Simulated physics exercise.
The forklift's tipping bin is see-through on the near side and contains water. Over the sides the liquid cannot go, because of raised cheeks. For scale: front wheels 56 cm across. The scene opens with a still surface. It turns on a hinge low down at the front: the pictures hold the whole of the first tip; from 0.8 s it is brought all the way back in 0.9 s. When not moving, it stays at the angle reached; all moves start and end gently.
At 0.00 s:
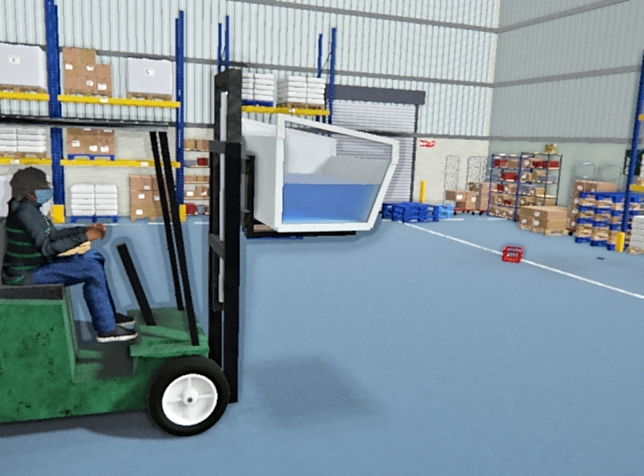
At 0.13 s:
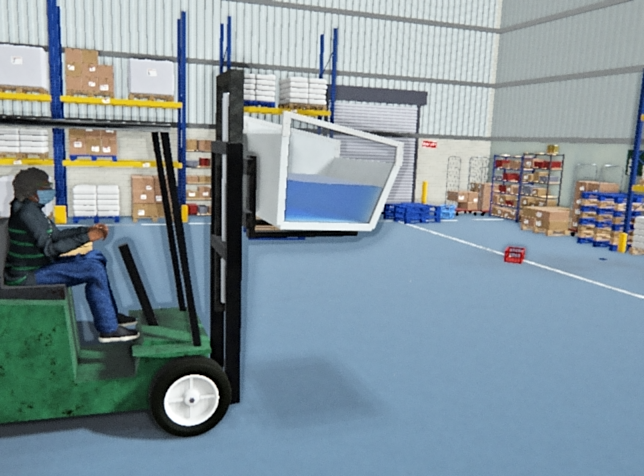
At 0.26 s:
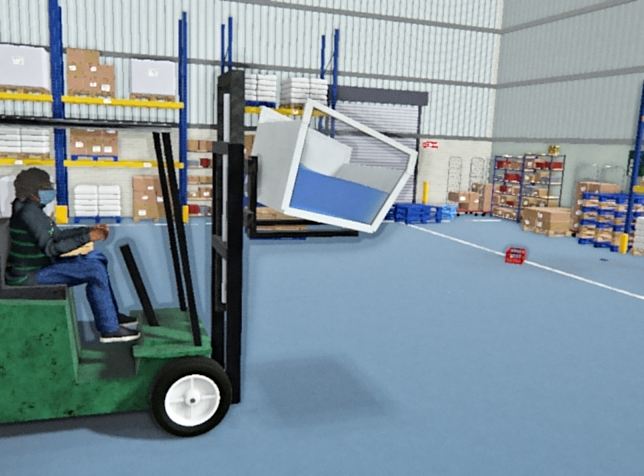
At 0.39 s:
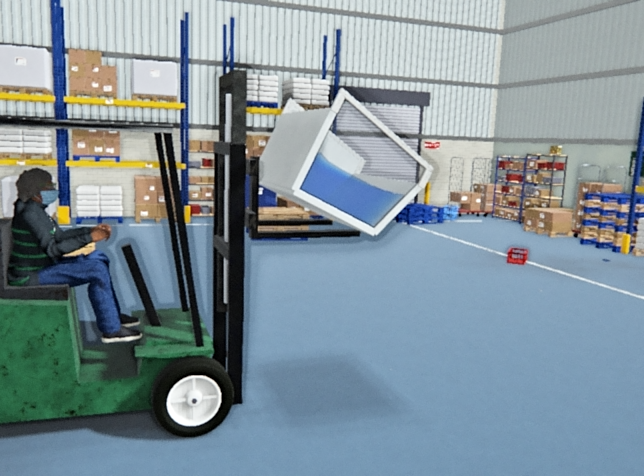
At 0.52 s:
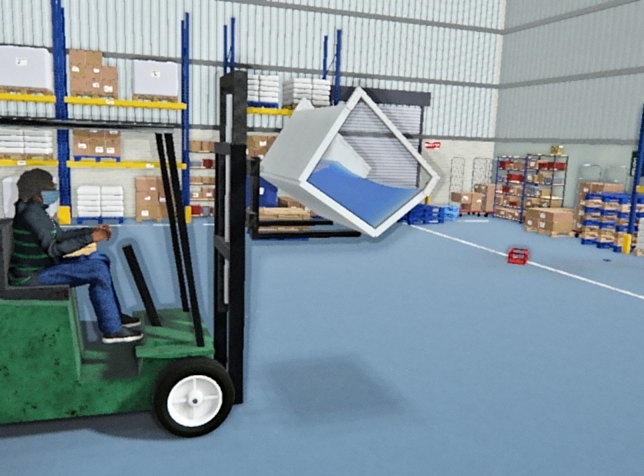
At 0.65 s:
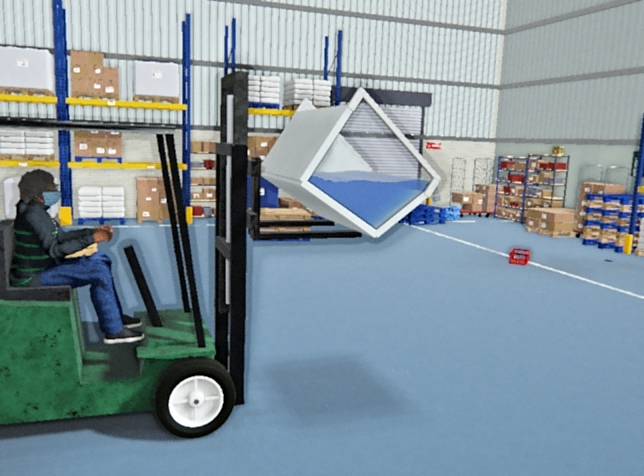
At the start, a masked driver sits in a green forklift, its raised, clear-sided white bin level and holding still blue water. The bin tips forward to the right, slowly and then faster, leaving the water sloping down towards the front. Finally, the bin stays tilted while the water swings nearly level.
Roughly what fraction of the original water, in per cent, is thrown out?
About 43 in every hundred parts is thrown out.
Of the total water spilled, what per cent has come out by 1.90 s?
By then it's around 90 per cent.
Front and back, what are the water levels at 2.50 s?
The front reads 26 cm and the back reads 8 cm.
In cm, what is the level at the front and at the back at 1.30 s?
Around 34 cm toward the front, with 0 cm behind.
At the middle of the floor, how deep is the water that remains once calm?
The depth there ends up near 20 cm.
By 1.30 s the skip is at 13° forwards, the surface stands 0 cm at the back and 34 cm at the front; 40 per cent is out, over the front.
By 1.90 s the surface stands 51 cm at the back and 6 cm at the front; 40 per cent is out, over the front.
By 2.50 s the surface stands 8 cm at the back and 26 cm at the front; 42 per cent is out, over the front.
By 4.59 s 43 per cent is out, over the front, 101 of 236 litres.
